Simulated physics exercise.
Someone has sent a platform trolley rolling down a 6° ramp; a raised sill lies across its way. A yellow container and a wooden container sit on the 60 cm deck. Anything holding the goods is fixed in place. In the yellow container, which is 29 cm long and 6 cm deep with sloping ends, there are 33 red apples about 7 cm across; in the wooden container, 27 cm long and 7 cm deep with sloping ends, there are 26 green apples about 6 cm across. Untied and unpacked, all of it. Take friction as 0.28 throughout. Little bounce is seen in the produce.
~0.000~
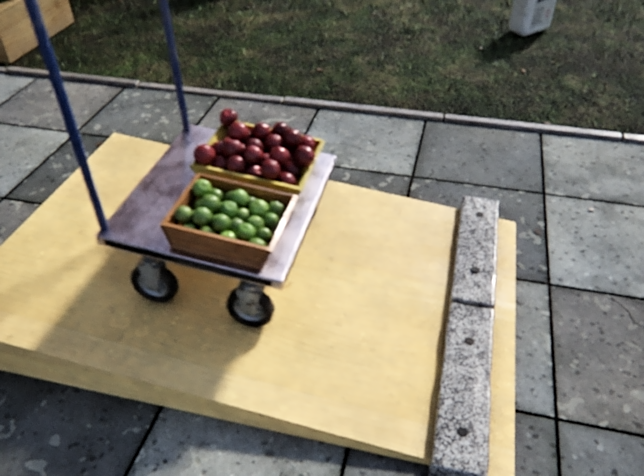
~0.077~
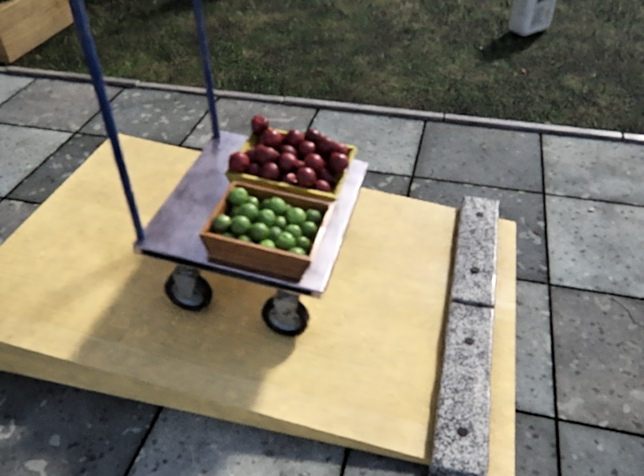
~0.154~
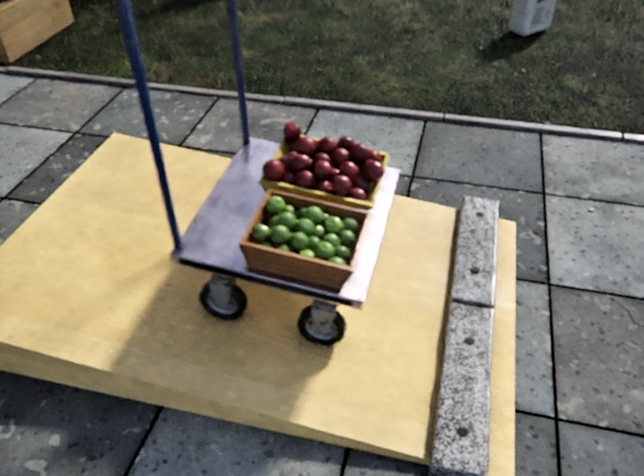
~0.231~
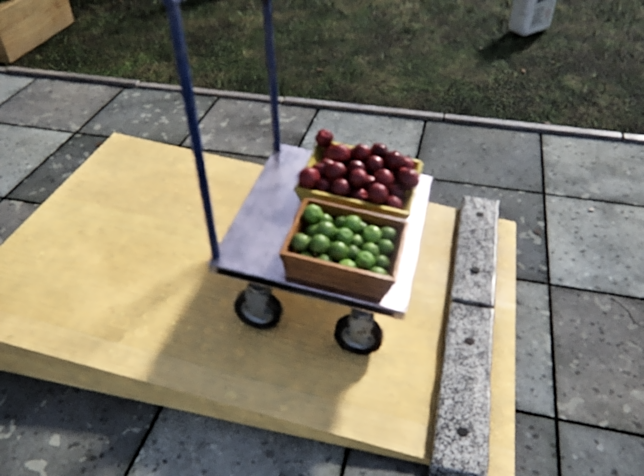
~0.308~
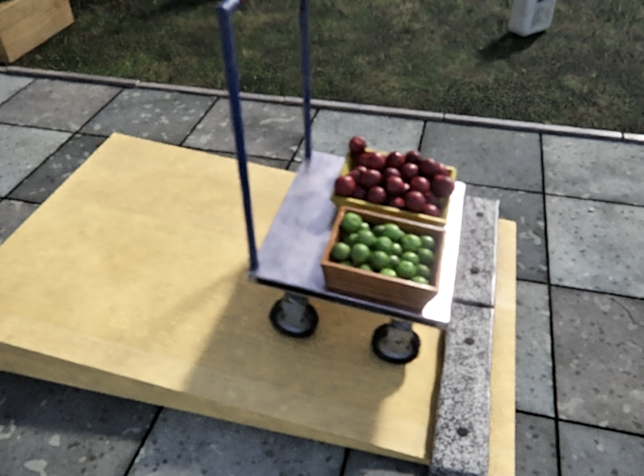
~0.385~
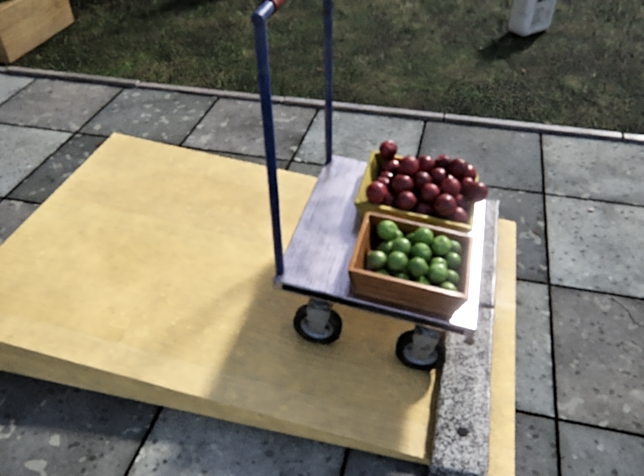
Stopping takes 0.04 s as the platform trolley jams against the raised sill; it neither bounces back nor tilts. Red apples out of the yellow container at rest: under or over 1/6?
Over 1/6.
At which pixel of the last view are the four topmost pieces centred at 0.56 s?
Mean position: Close to (453, 187) in the last view.
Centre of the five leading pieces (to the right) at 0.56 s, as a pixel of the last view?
Around (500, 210).
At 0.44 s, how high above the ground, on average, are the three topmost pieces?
About 50 cm up.
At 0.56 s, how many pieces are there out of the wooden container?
For the wooden container, some 1.
After 0.44 s, 1 of 33 out of the yellow container and 0 of 26 out of the wooden container.
After 0.56 s, 9 of 33 out of the yellow container and 1 of 26 out of the wooden container.
After 0.79 s, 10 of 33 out of the yellow container and 1 of 26 out of the wooden container.
When it is over (at 1.29 s), 10 of 33 out of the yellow container and 1 of 26 out of the wooden container. Asked share, 10 of 33, 30 per cent.
